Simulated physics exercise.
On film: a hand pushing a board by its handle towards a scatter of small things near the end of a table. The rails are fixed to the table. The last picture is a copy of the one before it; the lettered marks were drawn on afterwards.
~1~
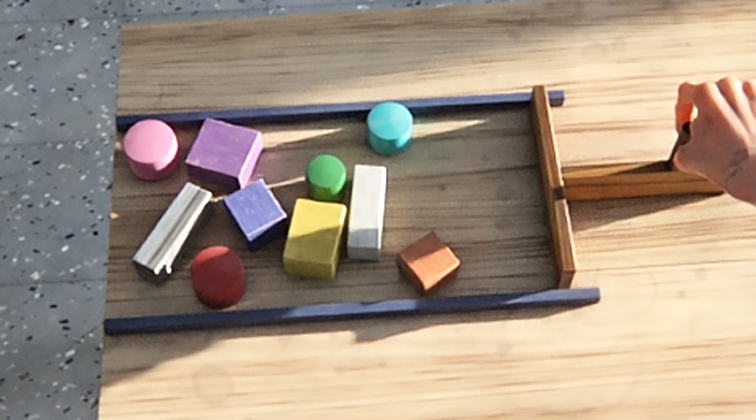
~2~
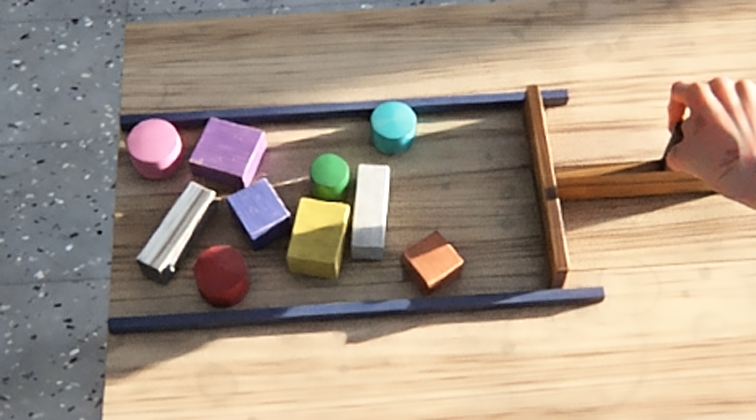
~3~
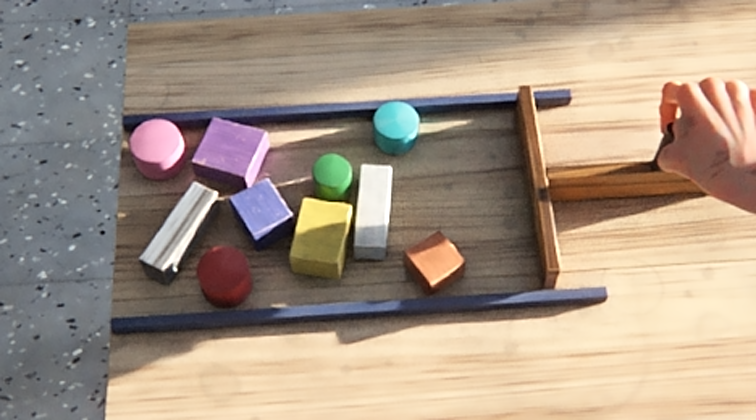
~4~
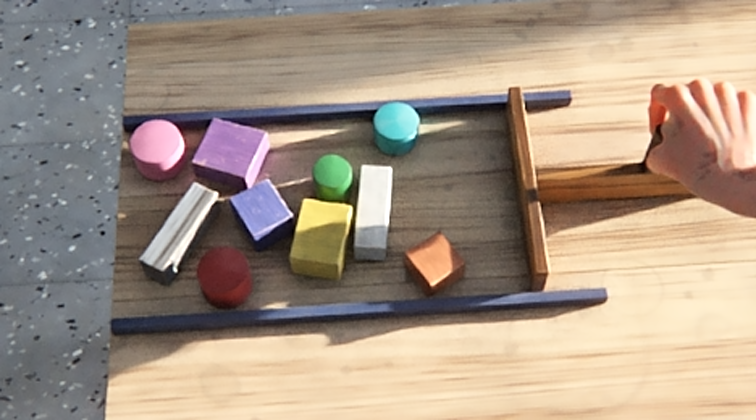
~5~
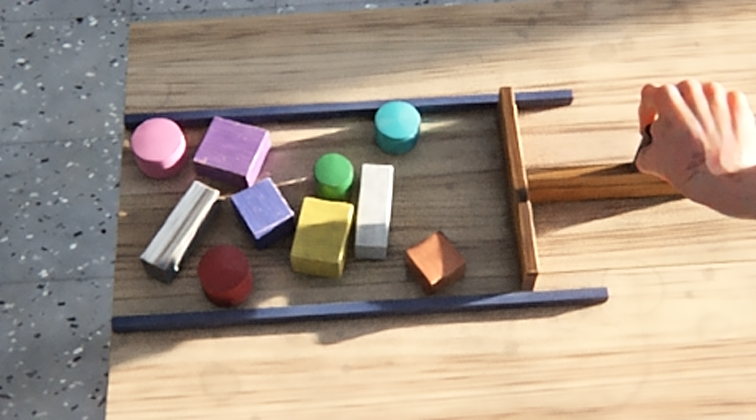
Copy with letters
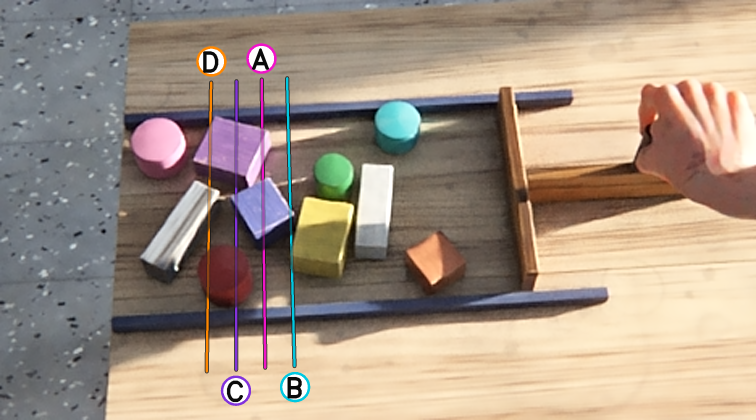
In the video, a hand holding a wooden handle slides a board slowly left between two dark blue rails on a table, while the colourful blocks and round tins scattered between the rails stay in place, untouched by the board.
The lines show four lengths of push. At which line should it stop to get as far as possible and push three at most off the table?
Line D.
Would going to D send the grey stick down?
Yes.
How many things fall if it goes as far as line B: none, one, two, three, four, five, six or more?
By then, none.
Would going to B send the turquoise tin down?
No.
On the marked copy, A at (263, 213); B at (291, 212); C at (236, 215); D at (209, 216).
Following D. Soon after the start, board (408, 181); blue block (253, 211); turquoise tin (372, 129).
Later, board (295, 187); grey stick (145, 230); pink tin (151, 145).
In the end, board (209, 192); blue block over the edge; pink tin over the edge; three fallen.
As for the rest, A is within the limit but short; B is within the limit but short; C is within the limit but short.
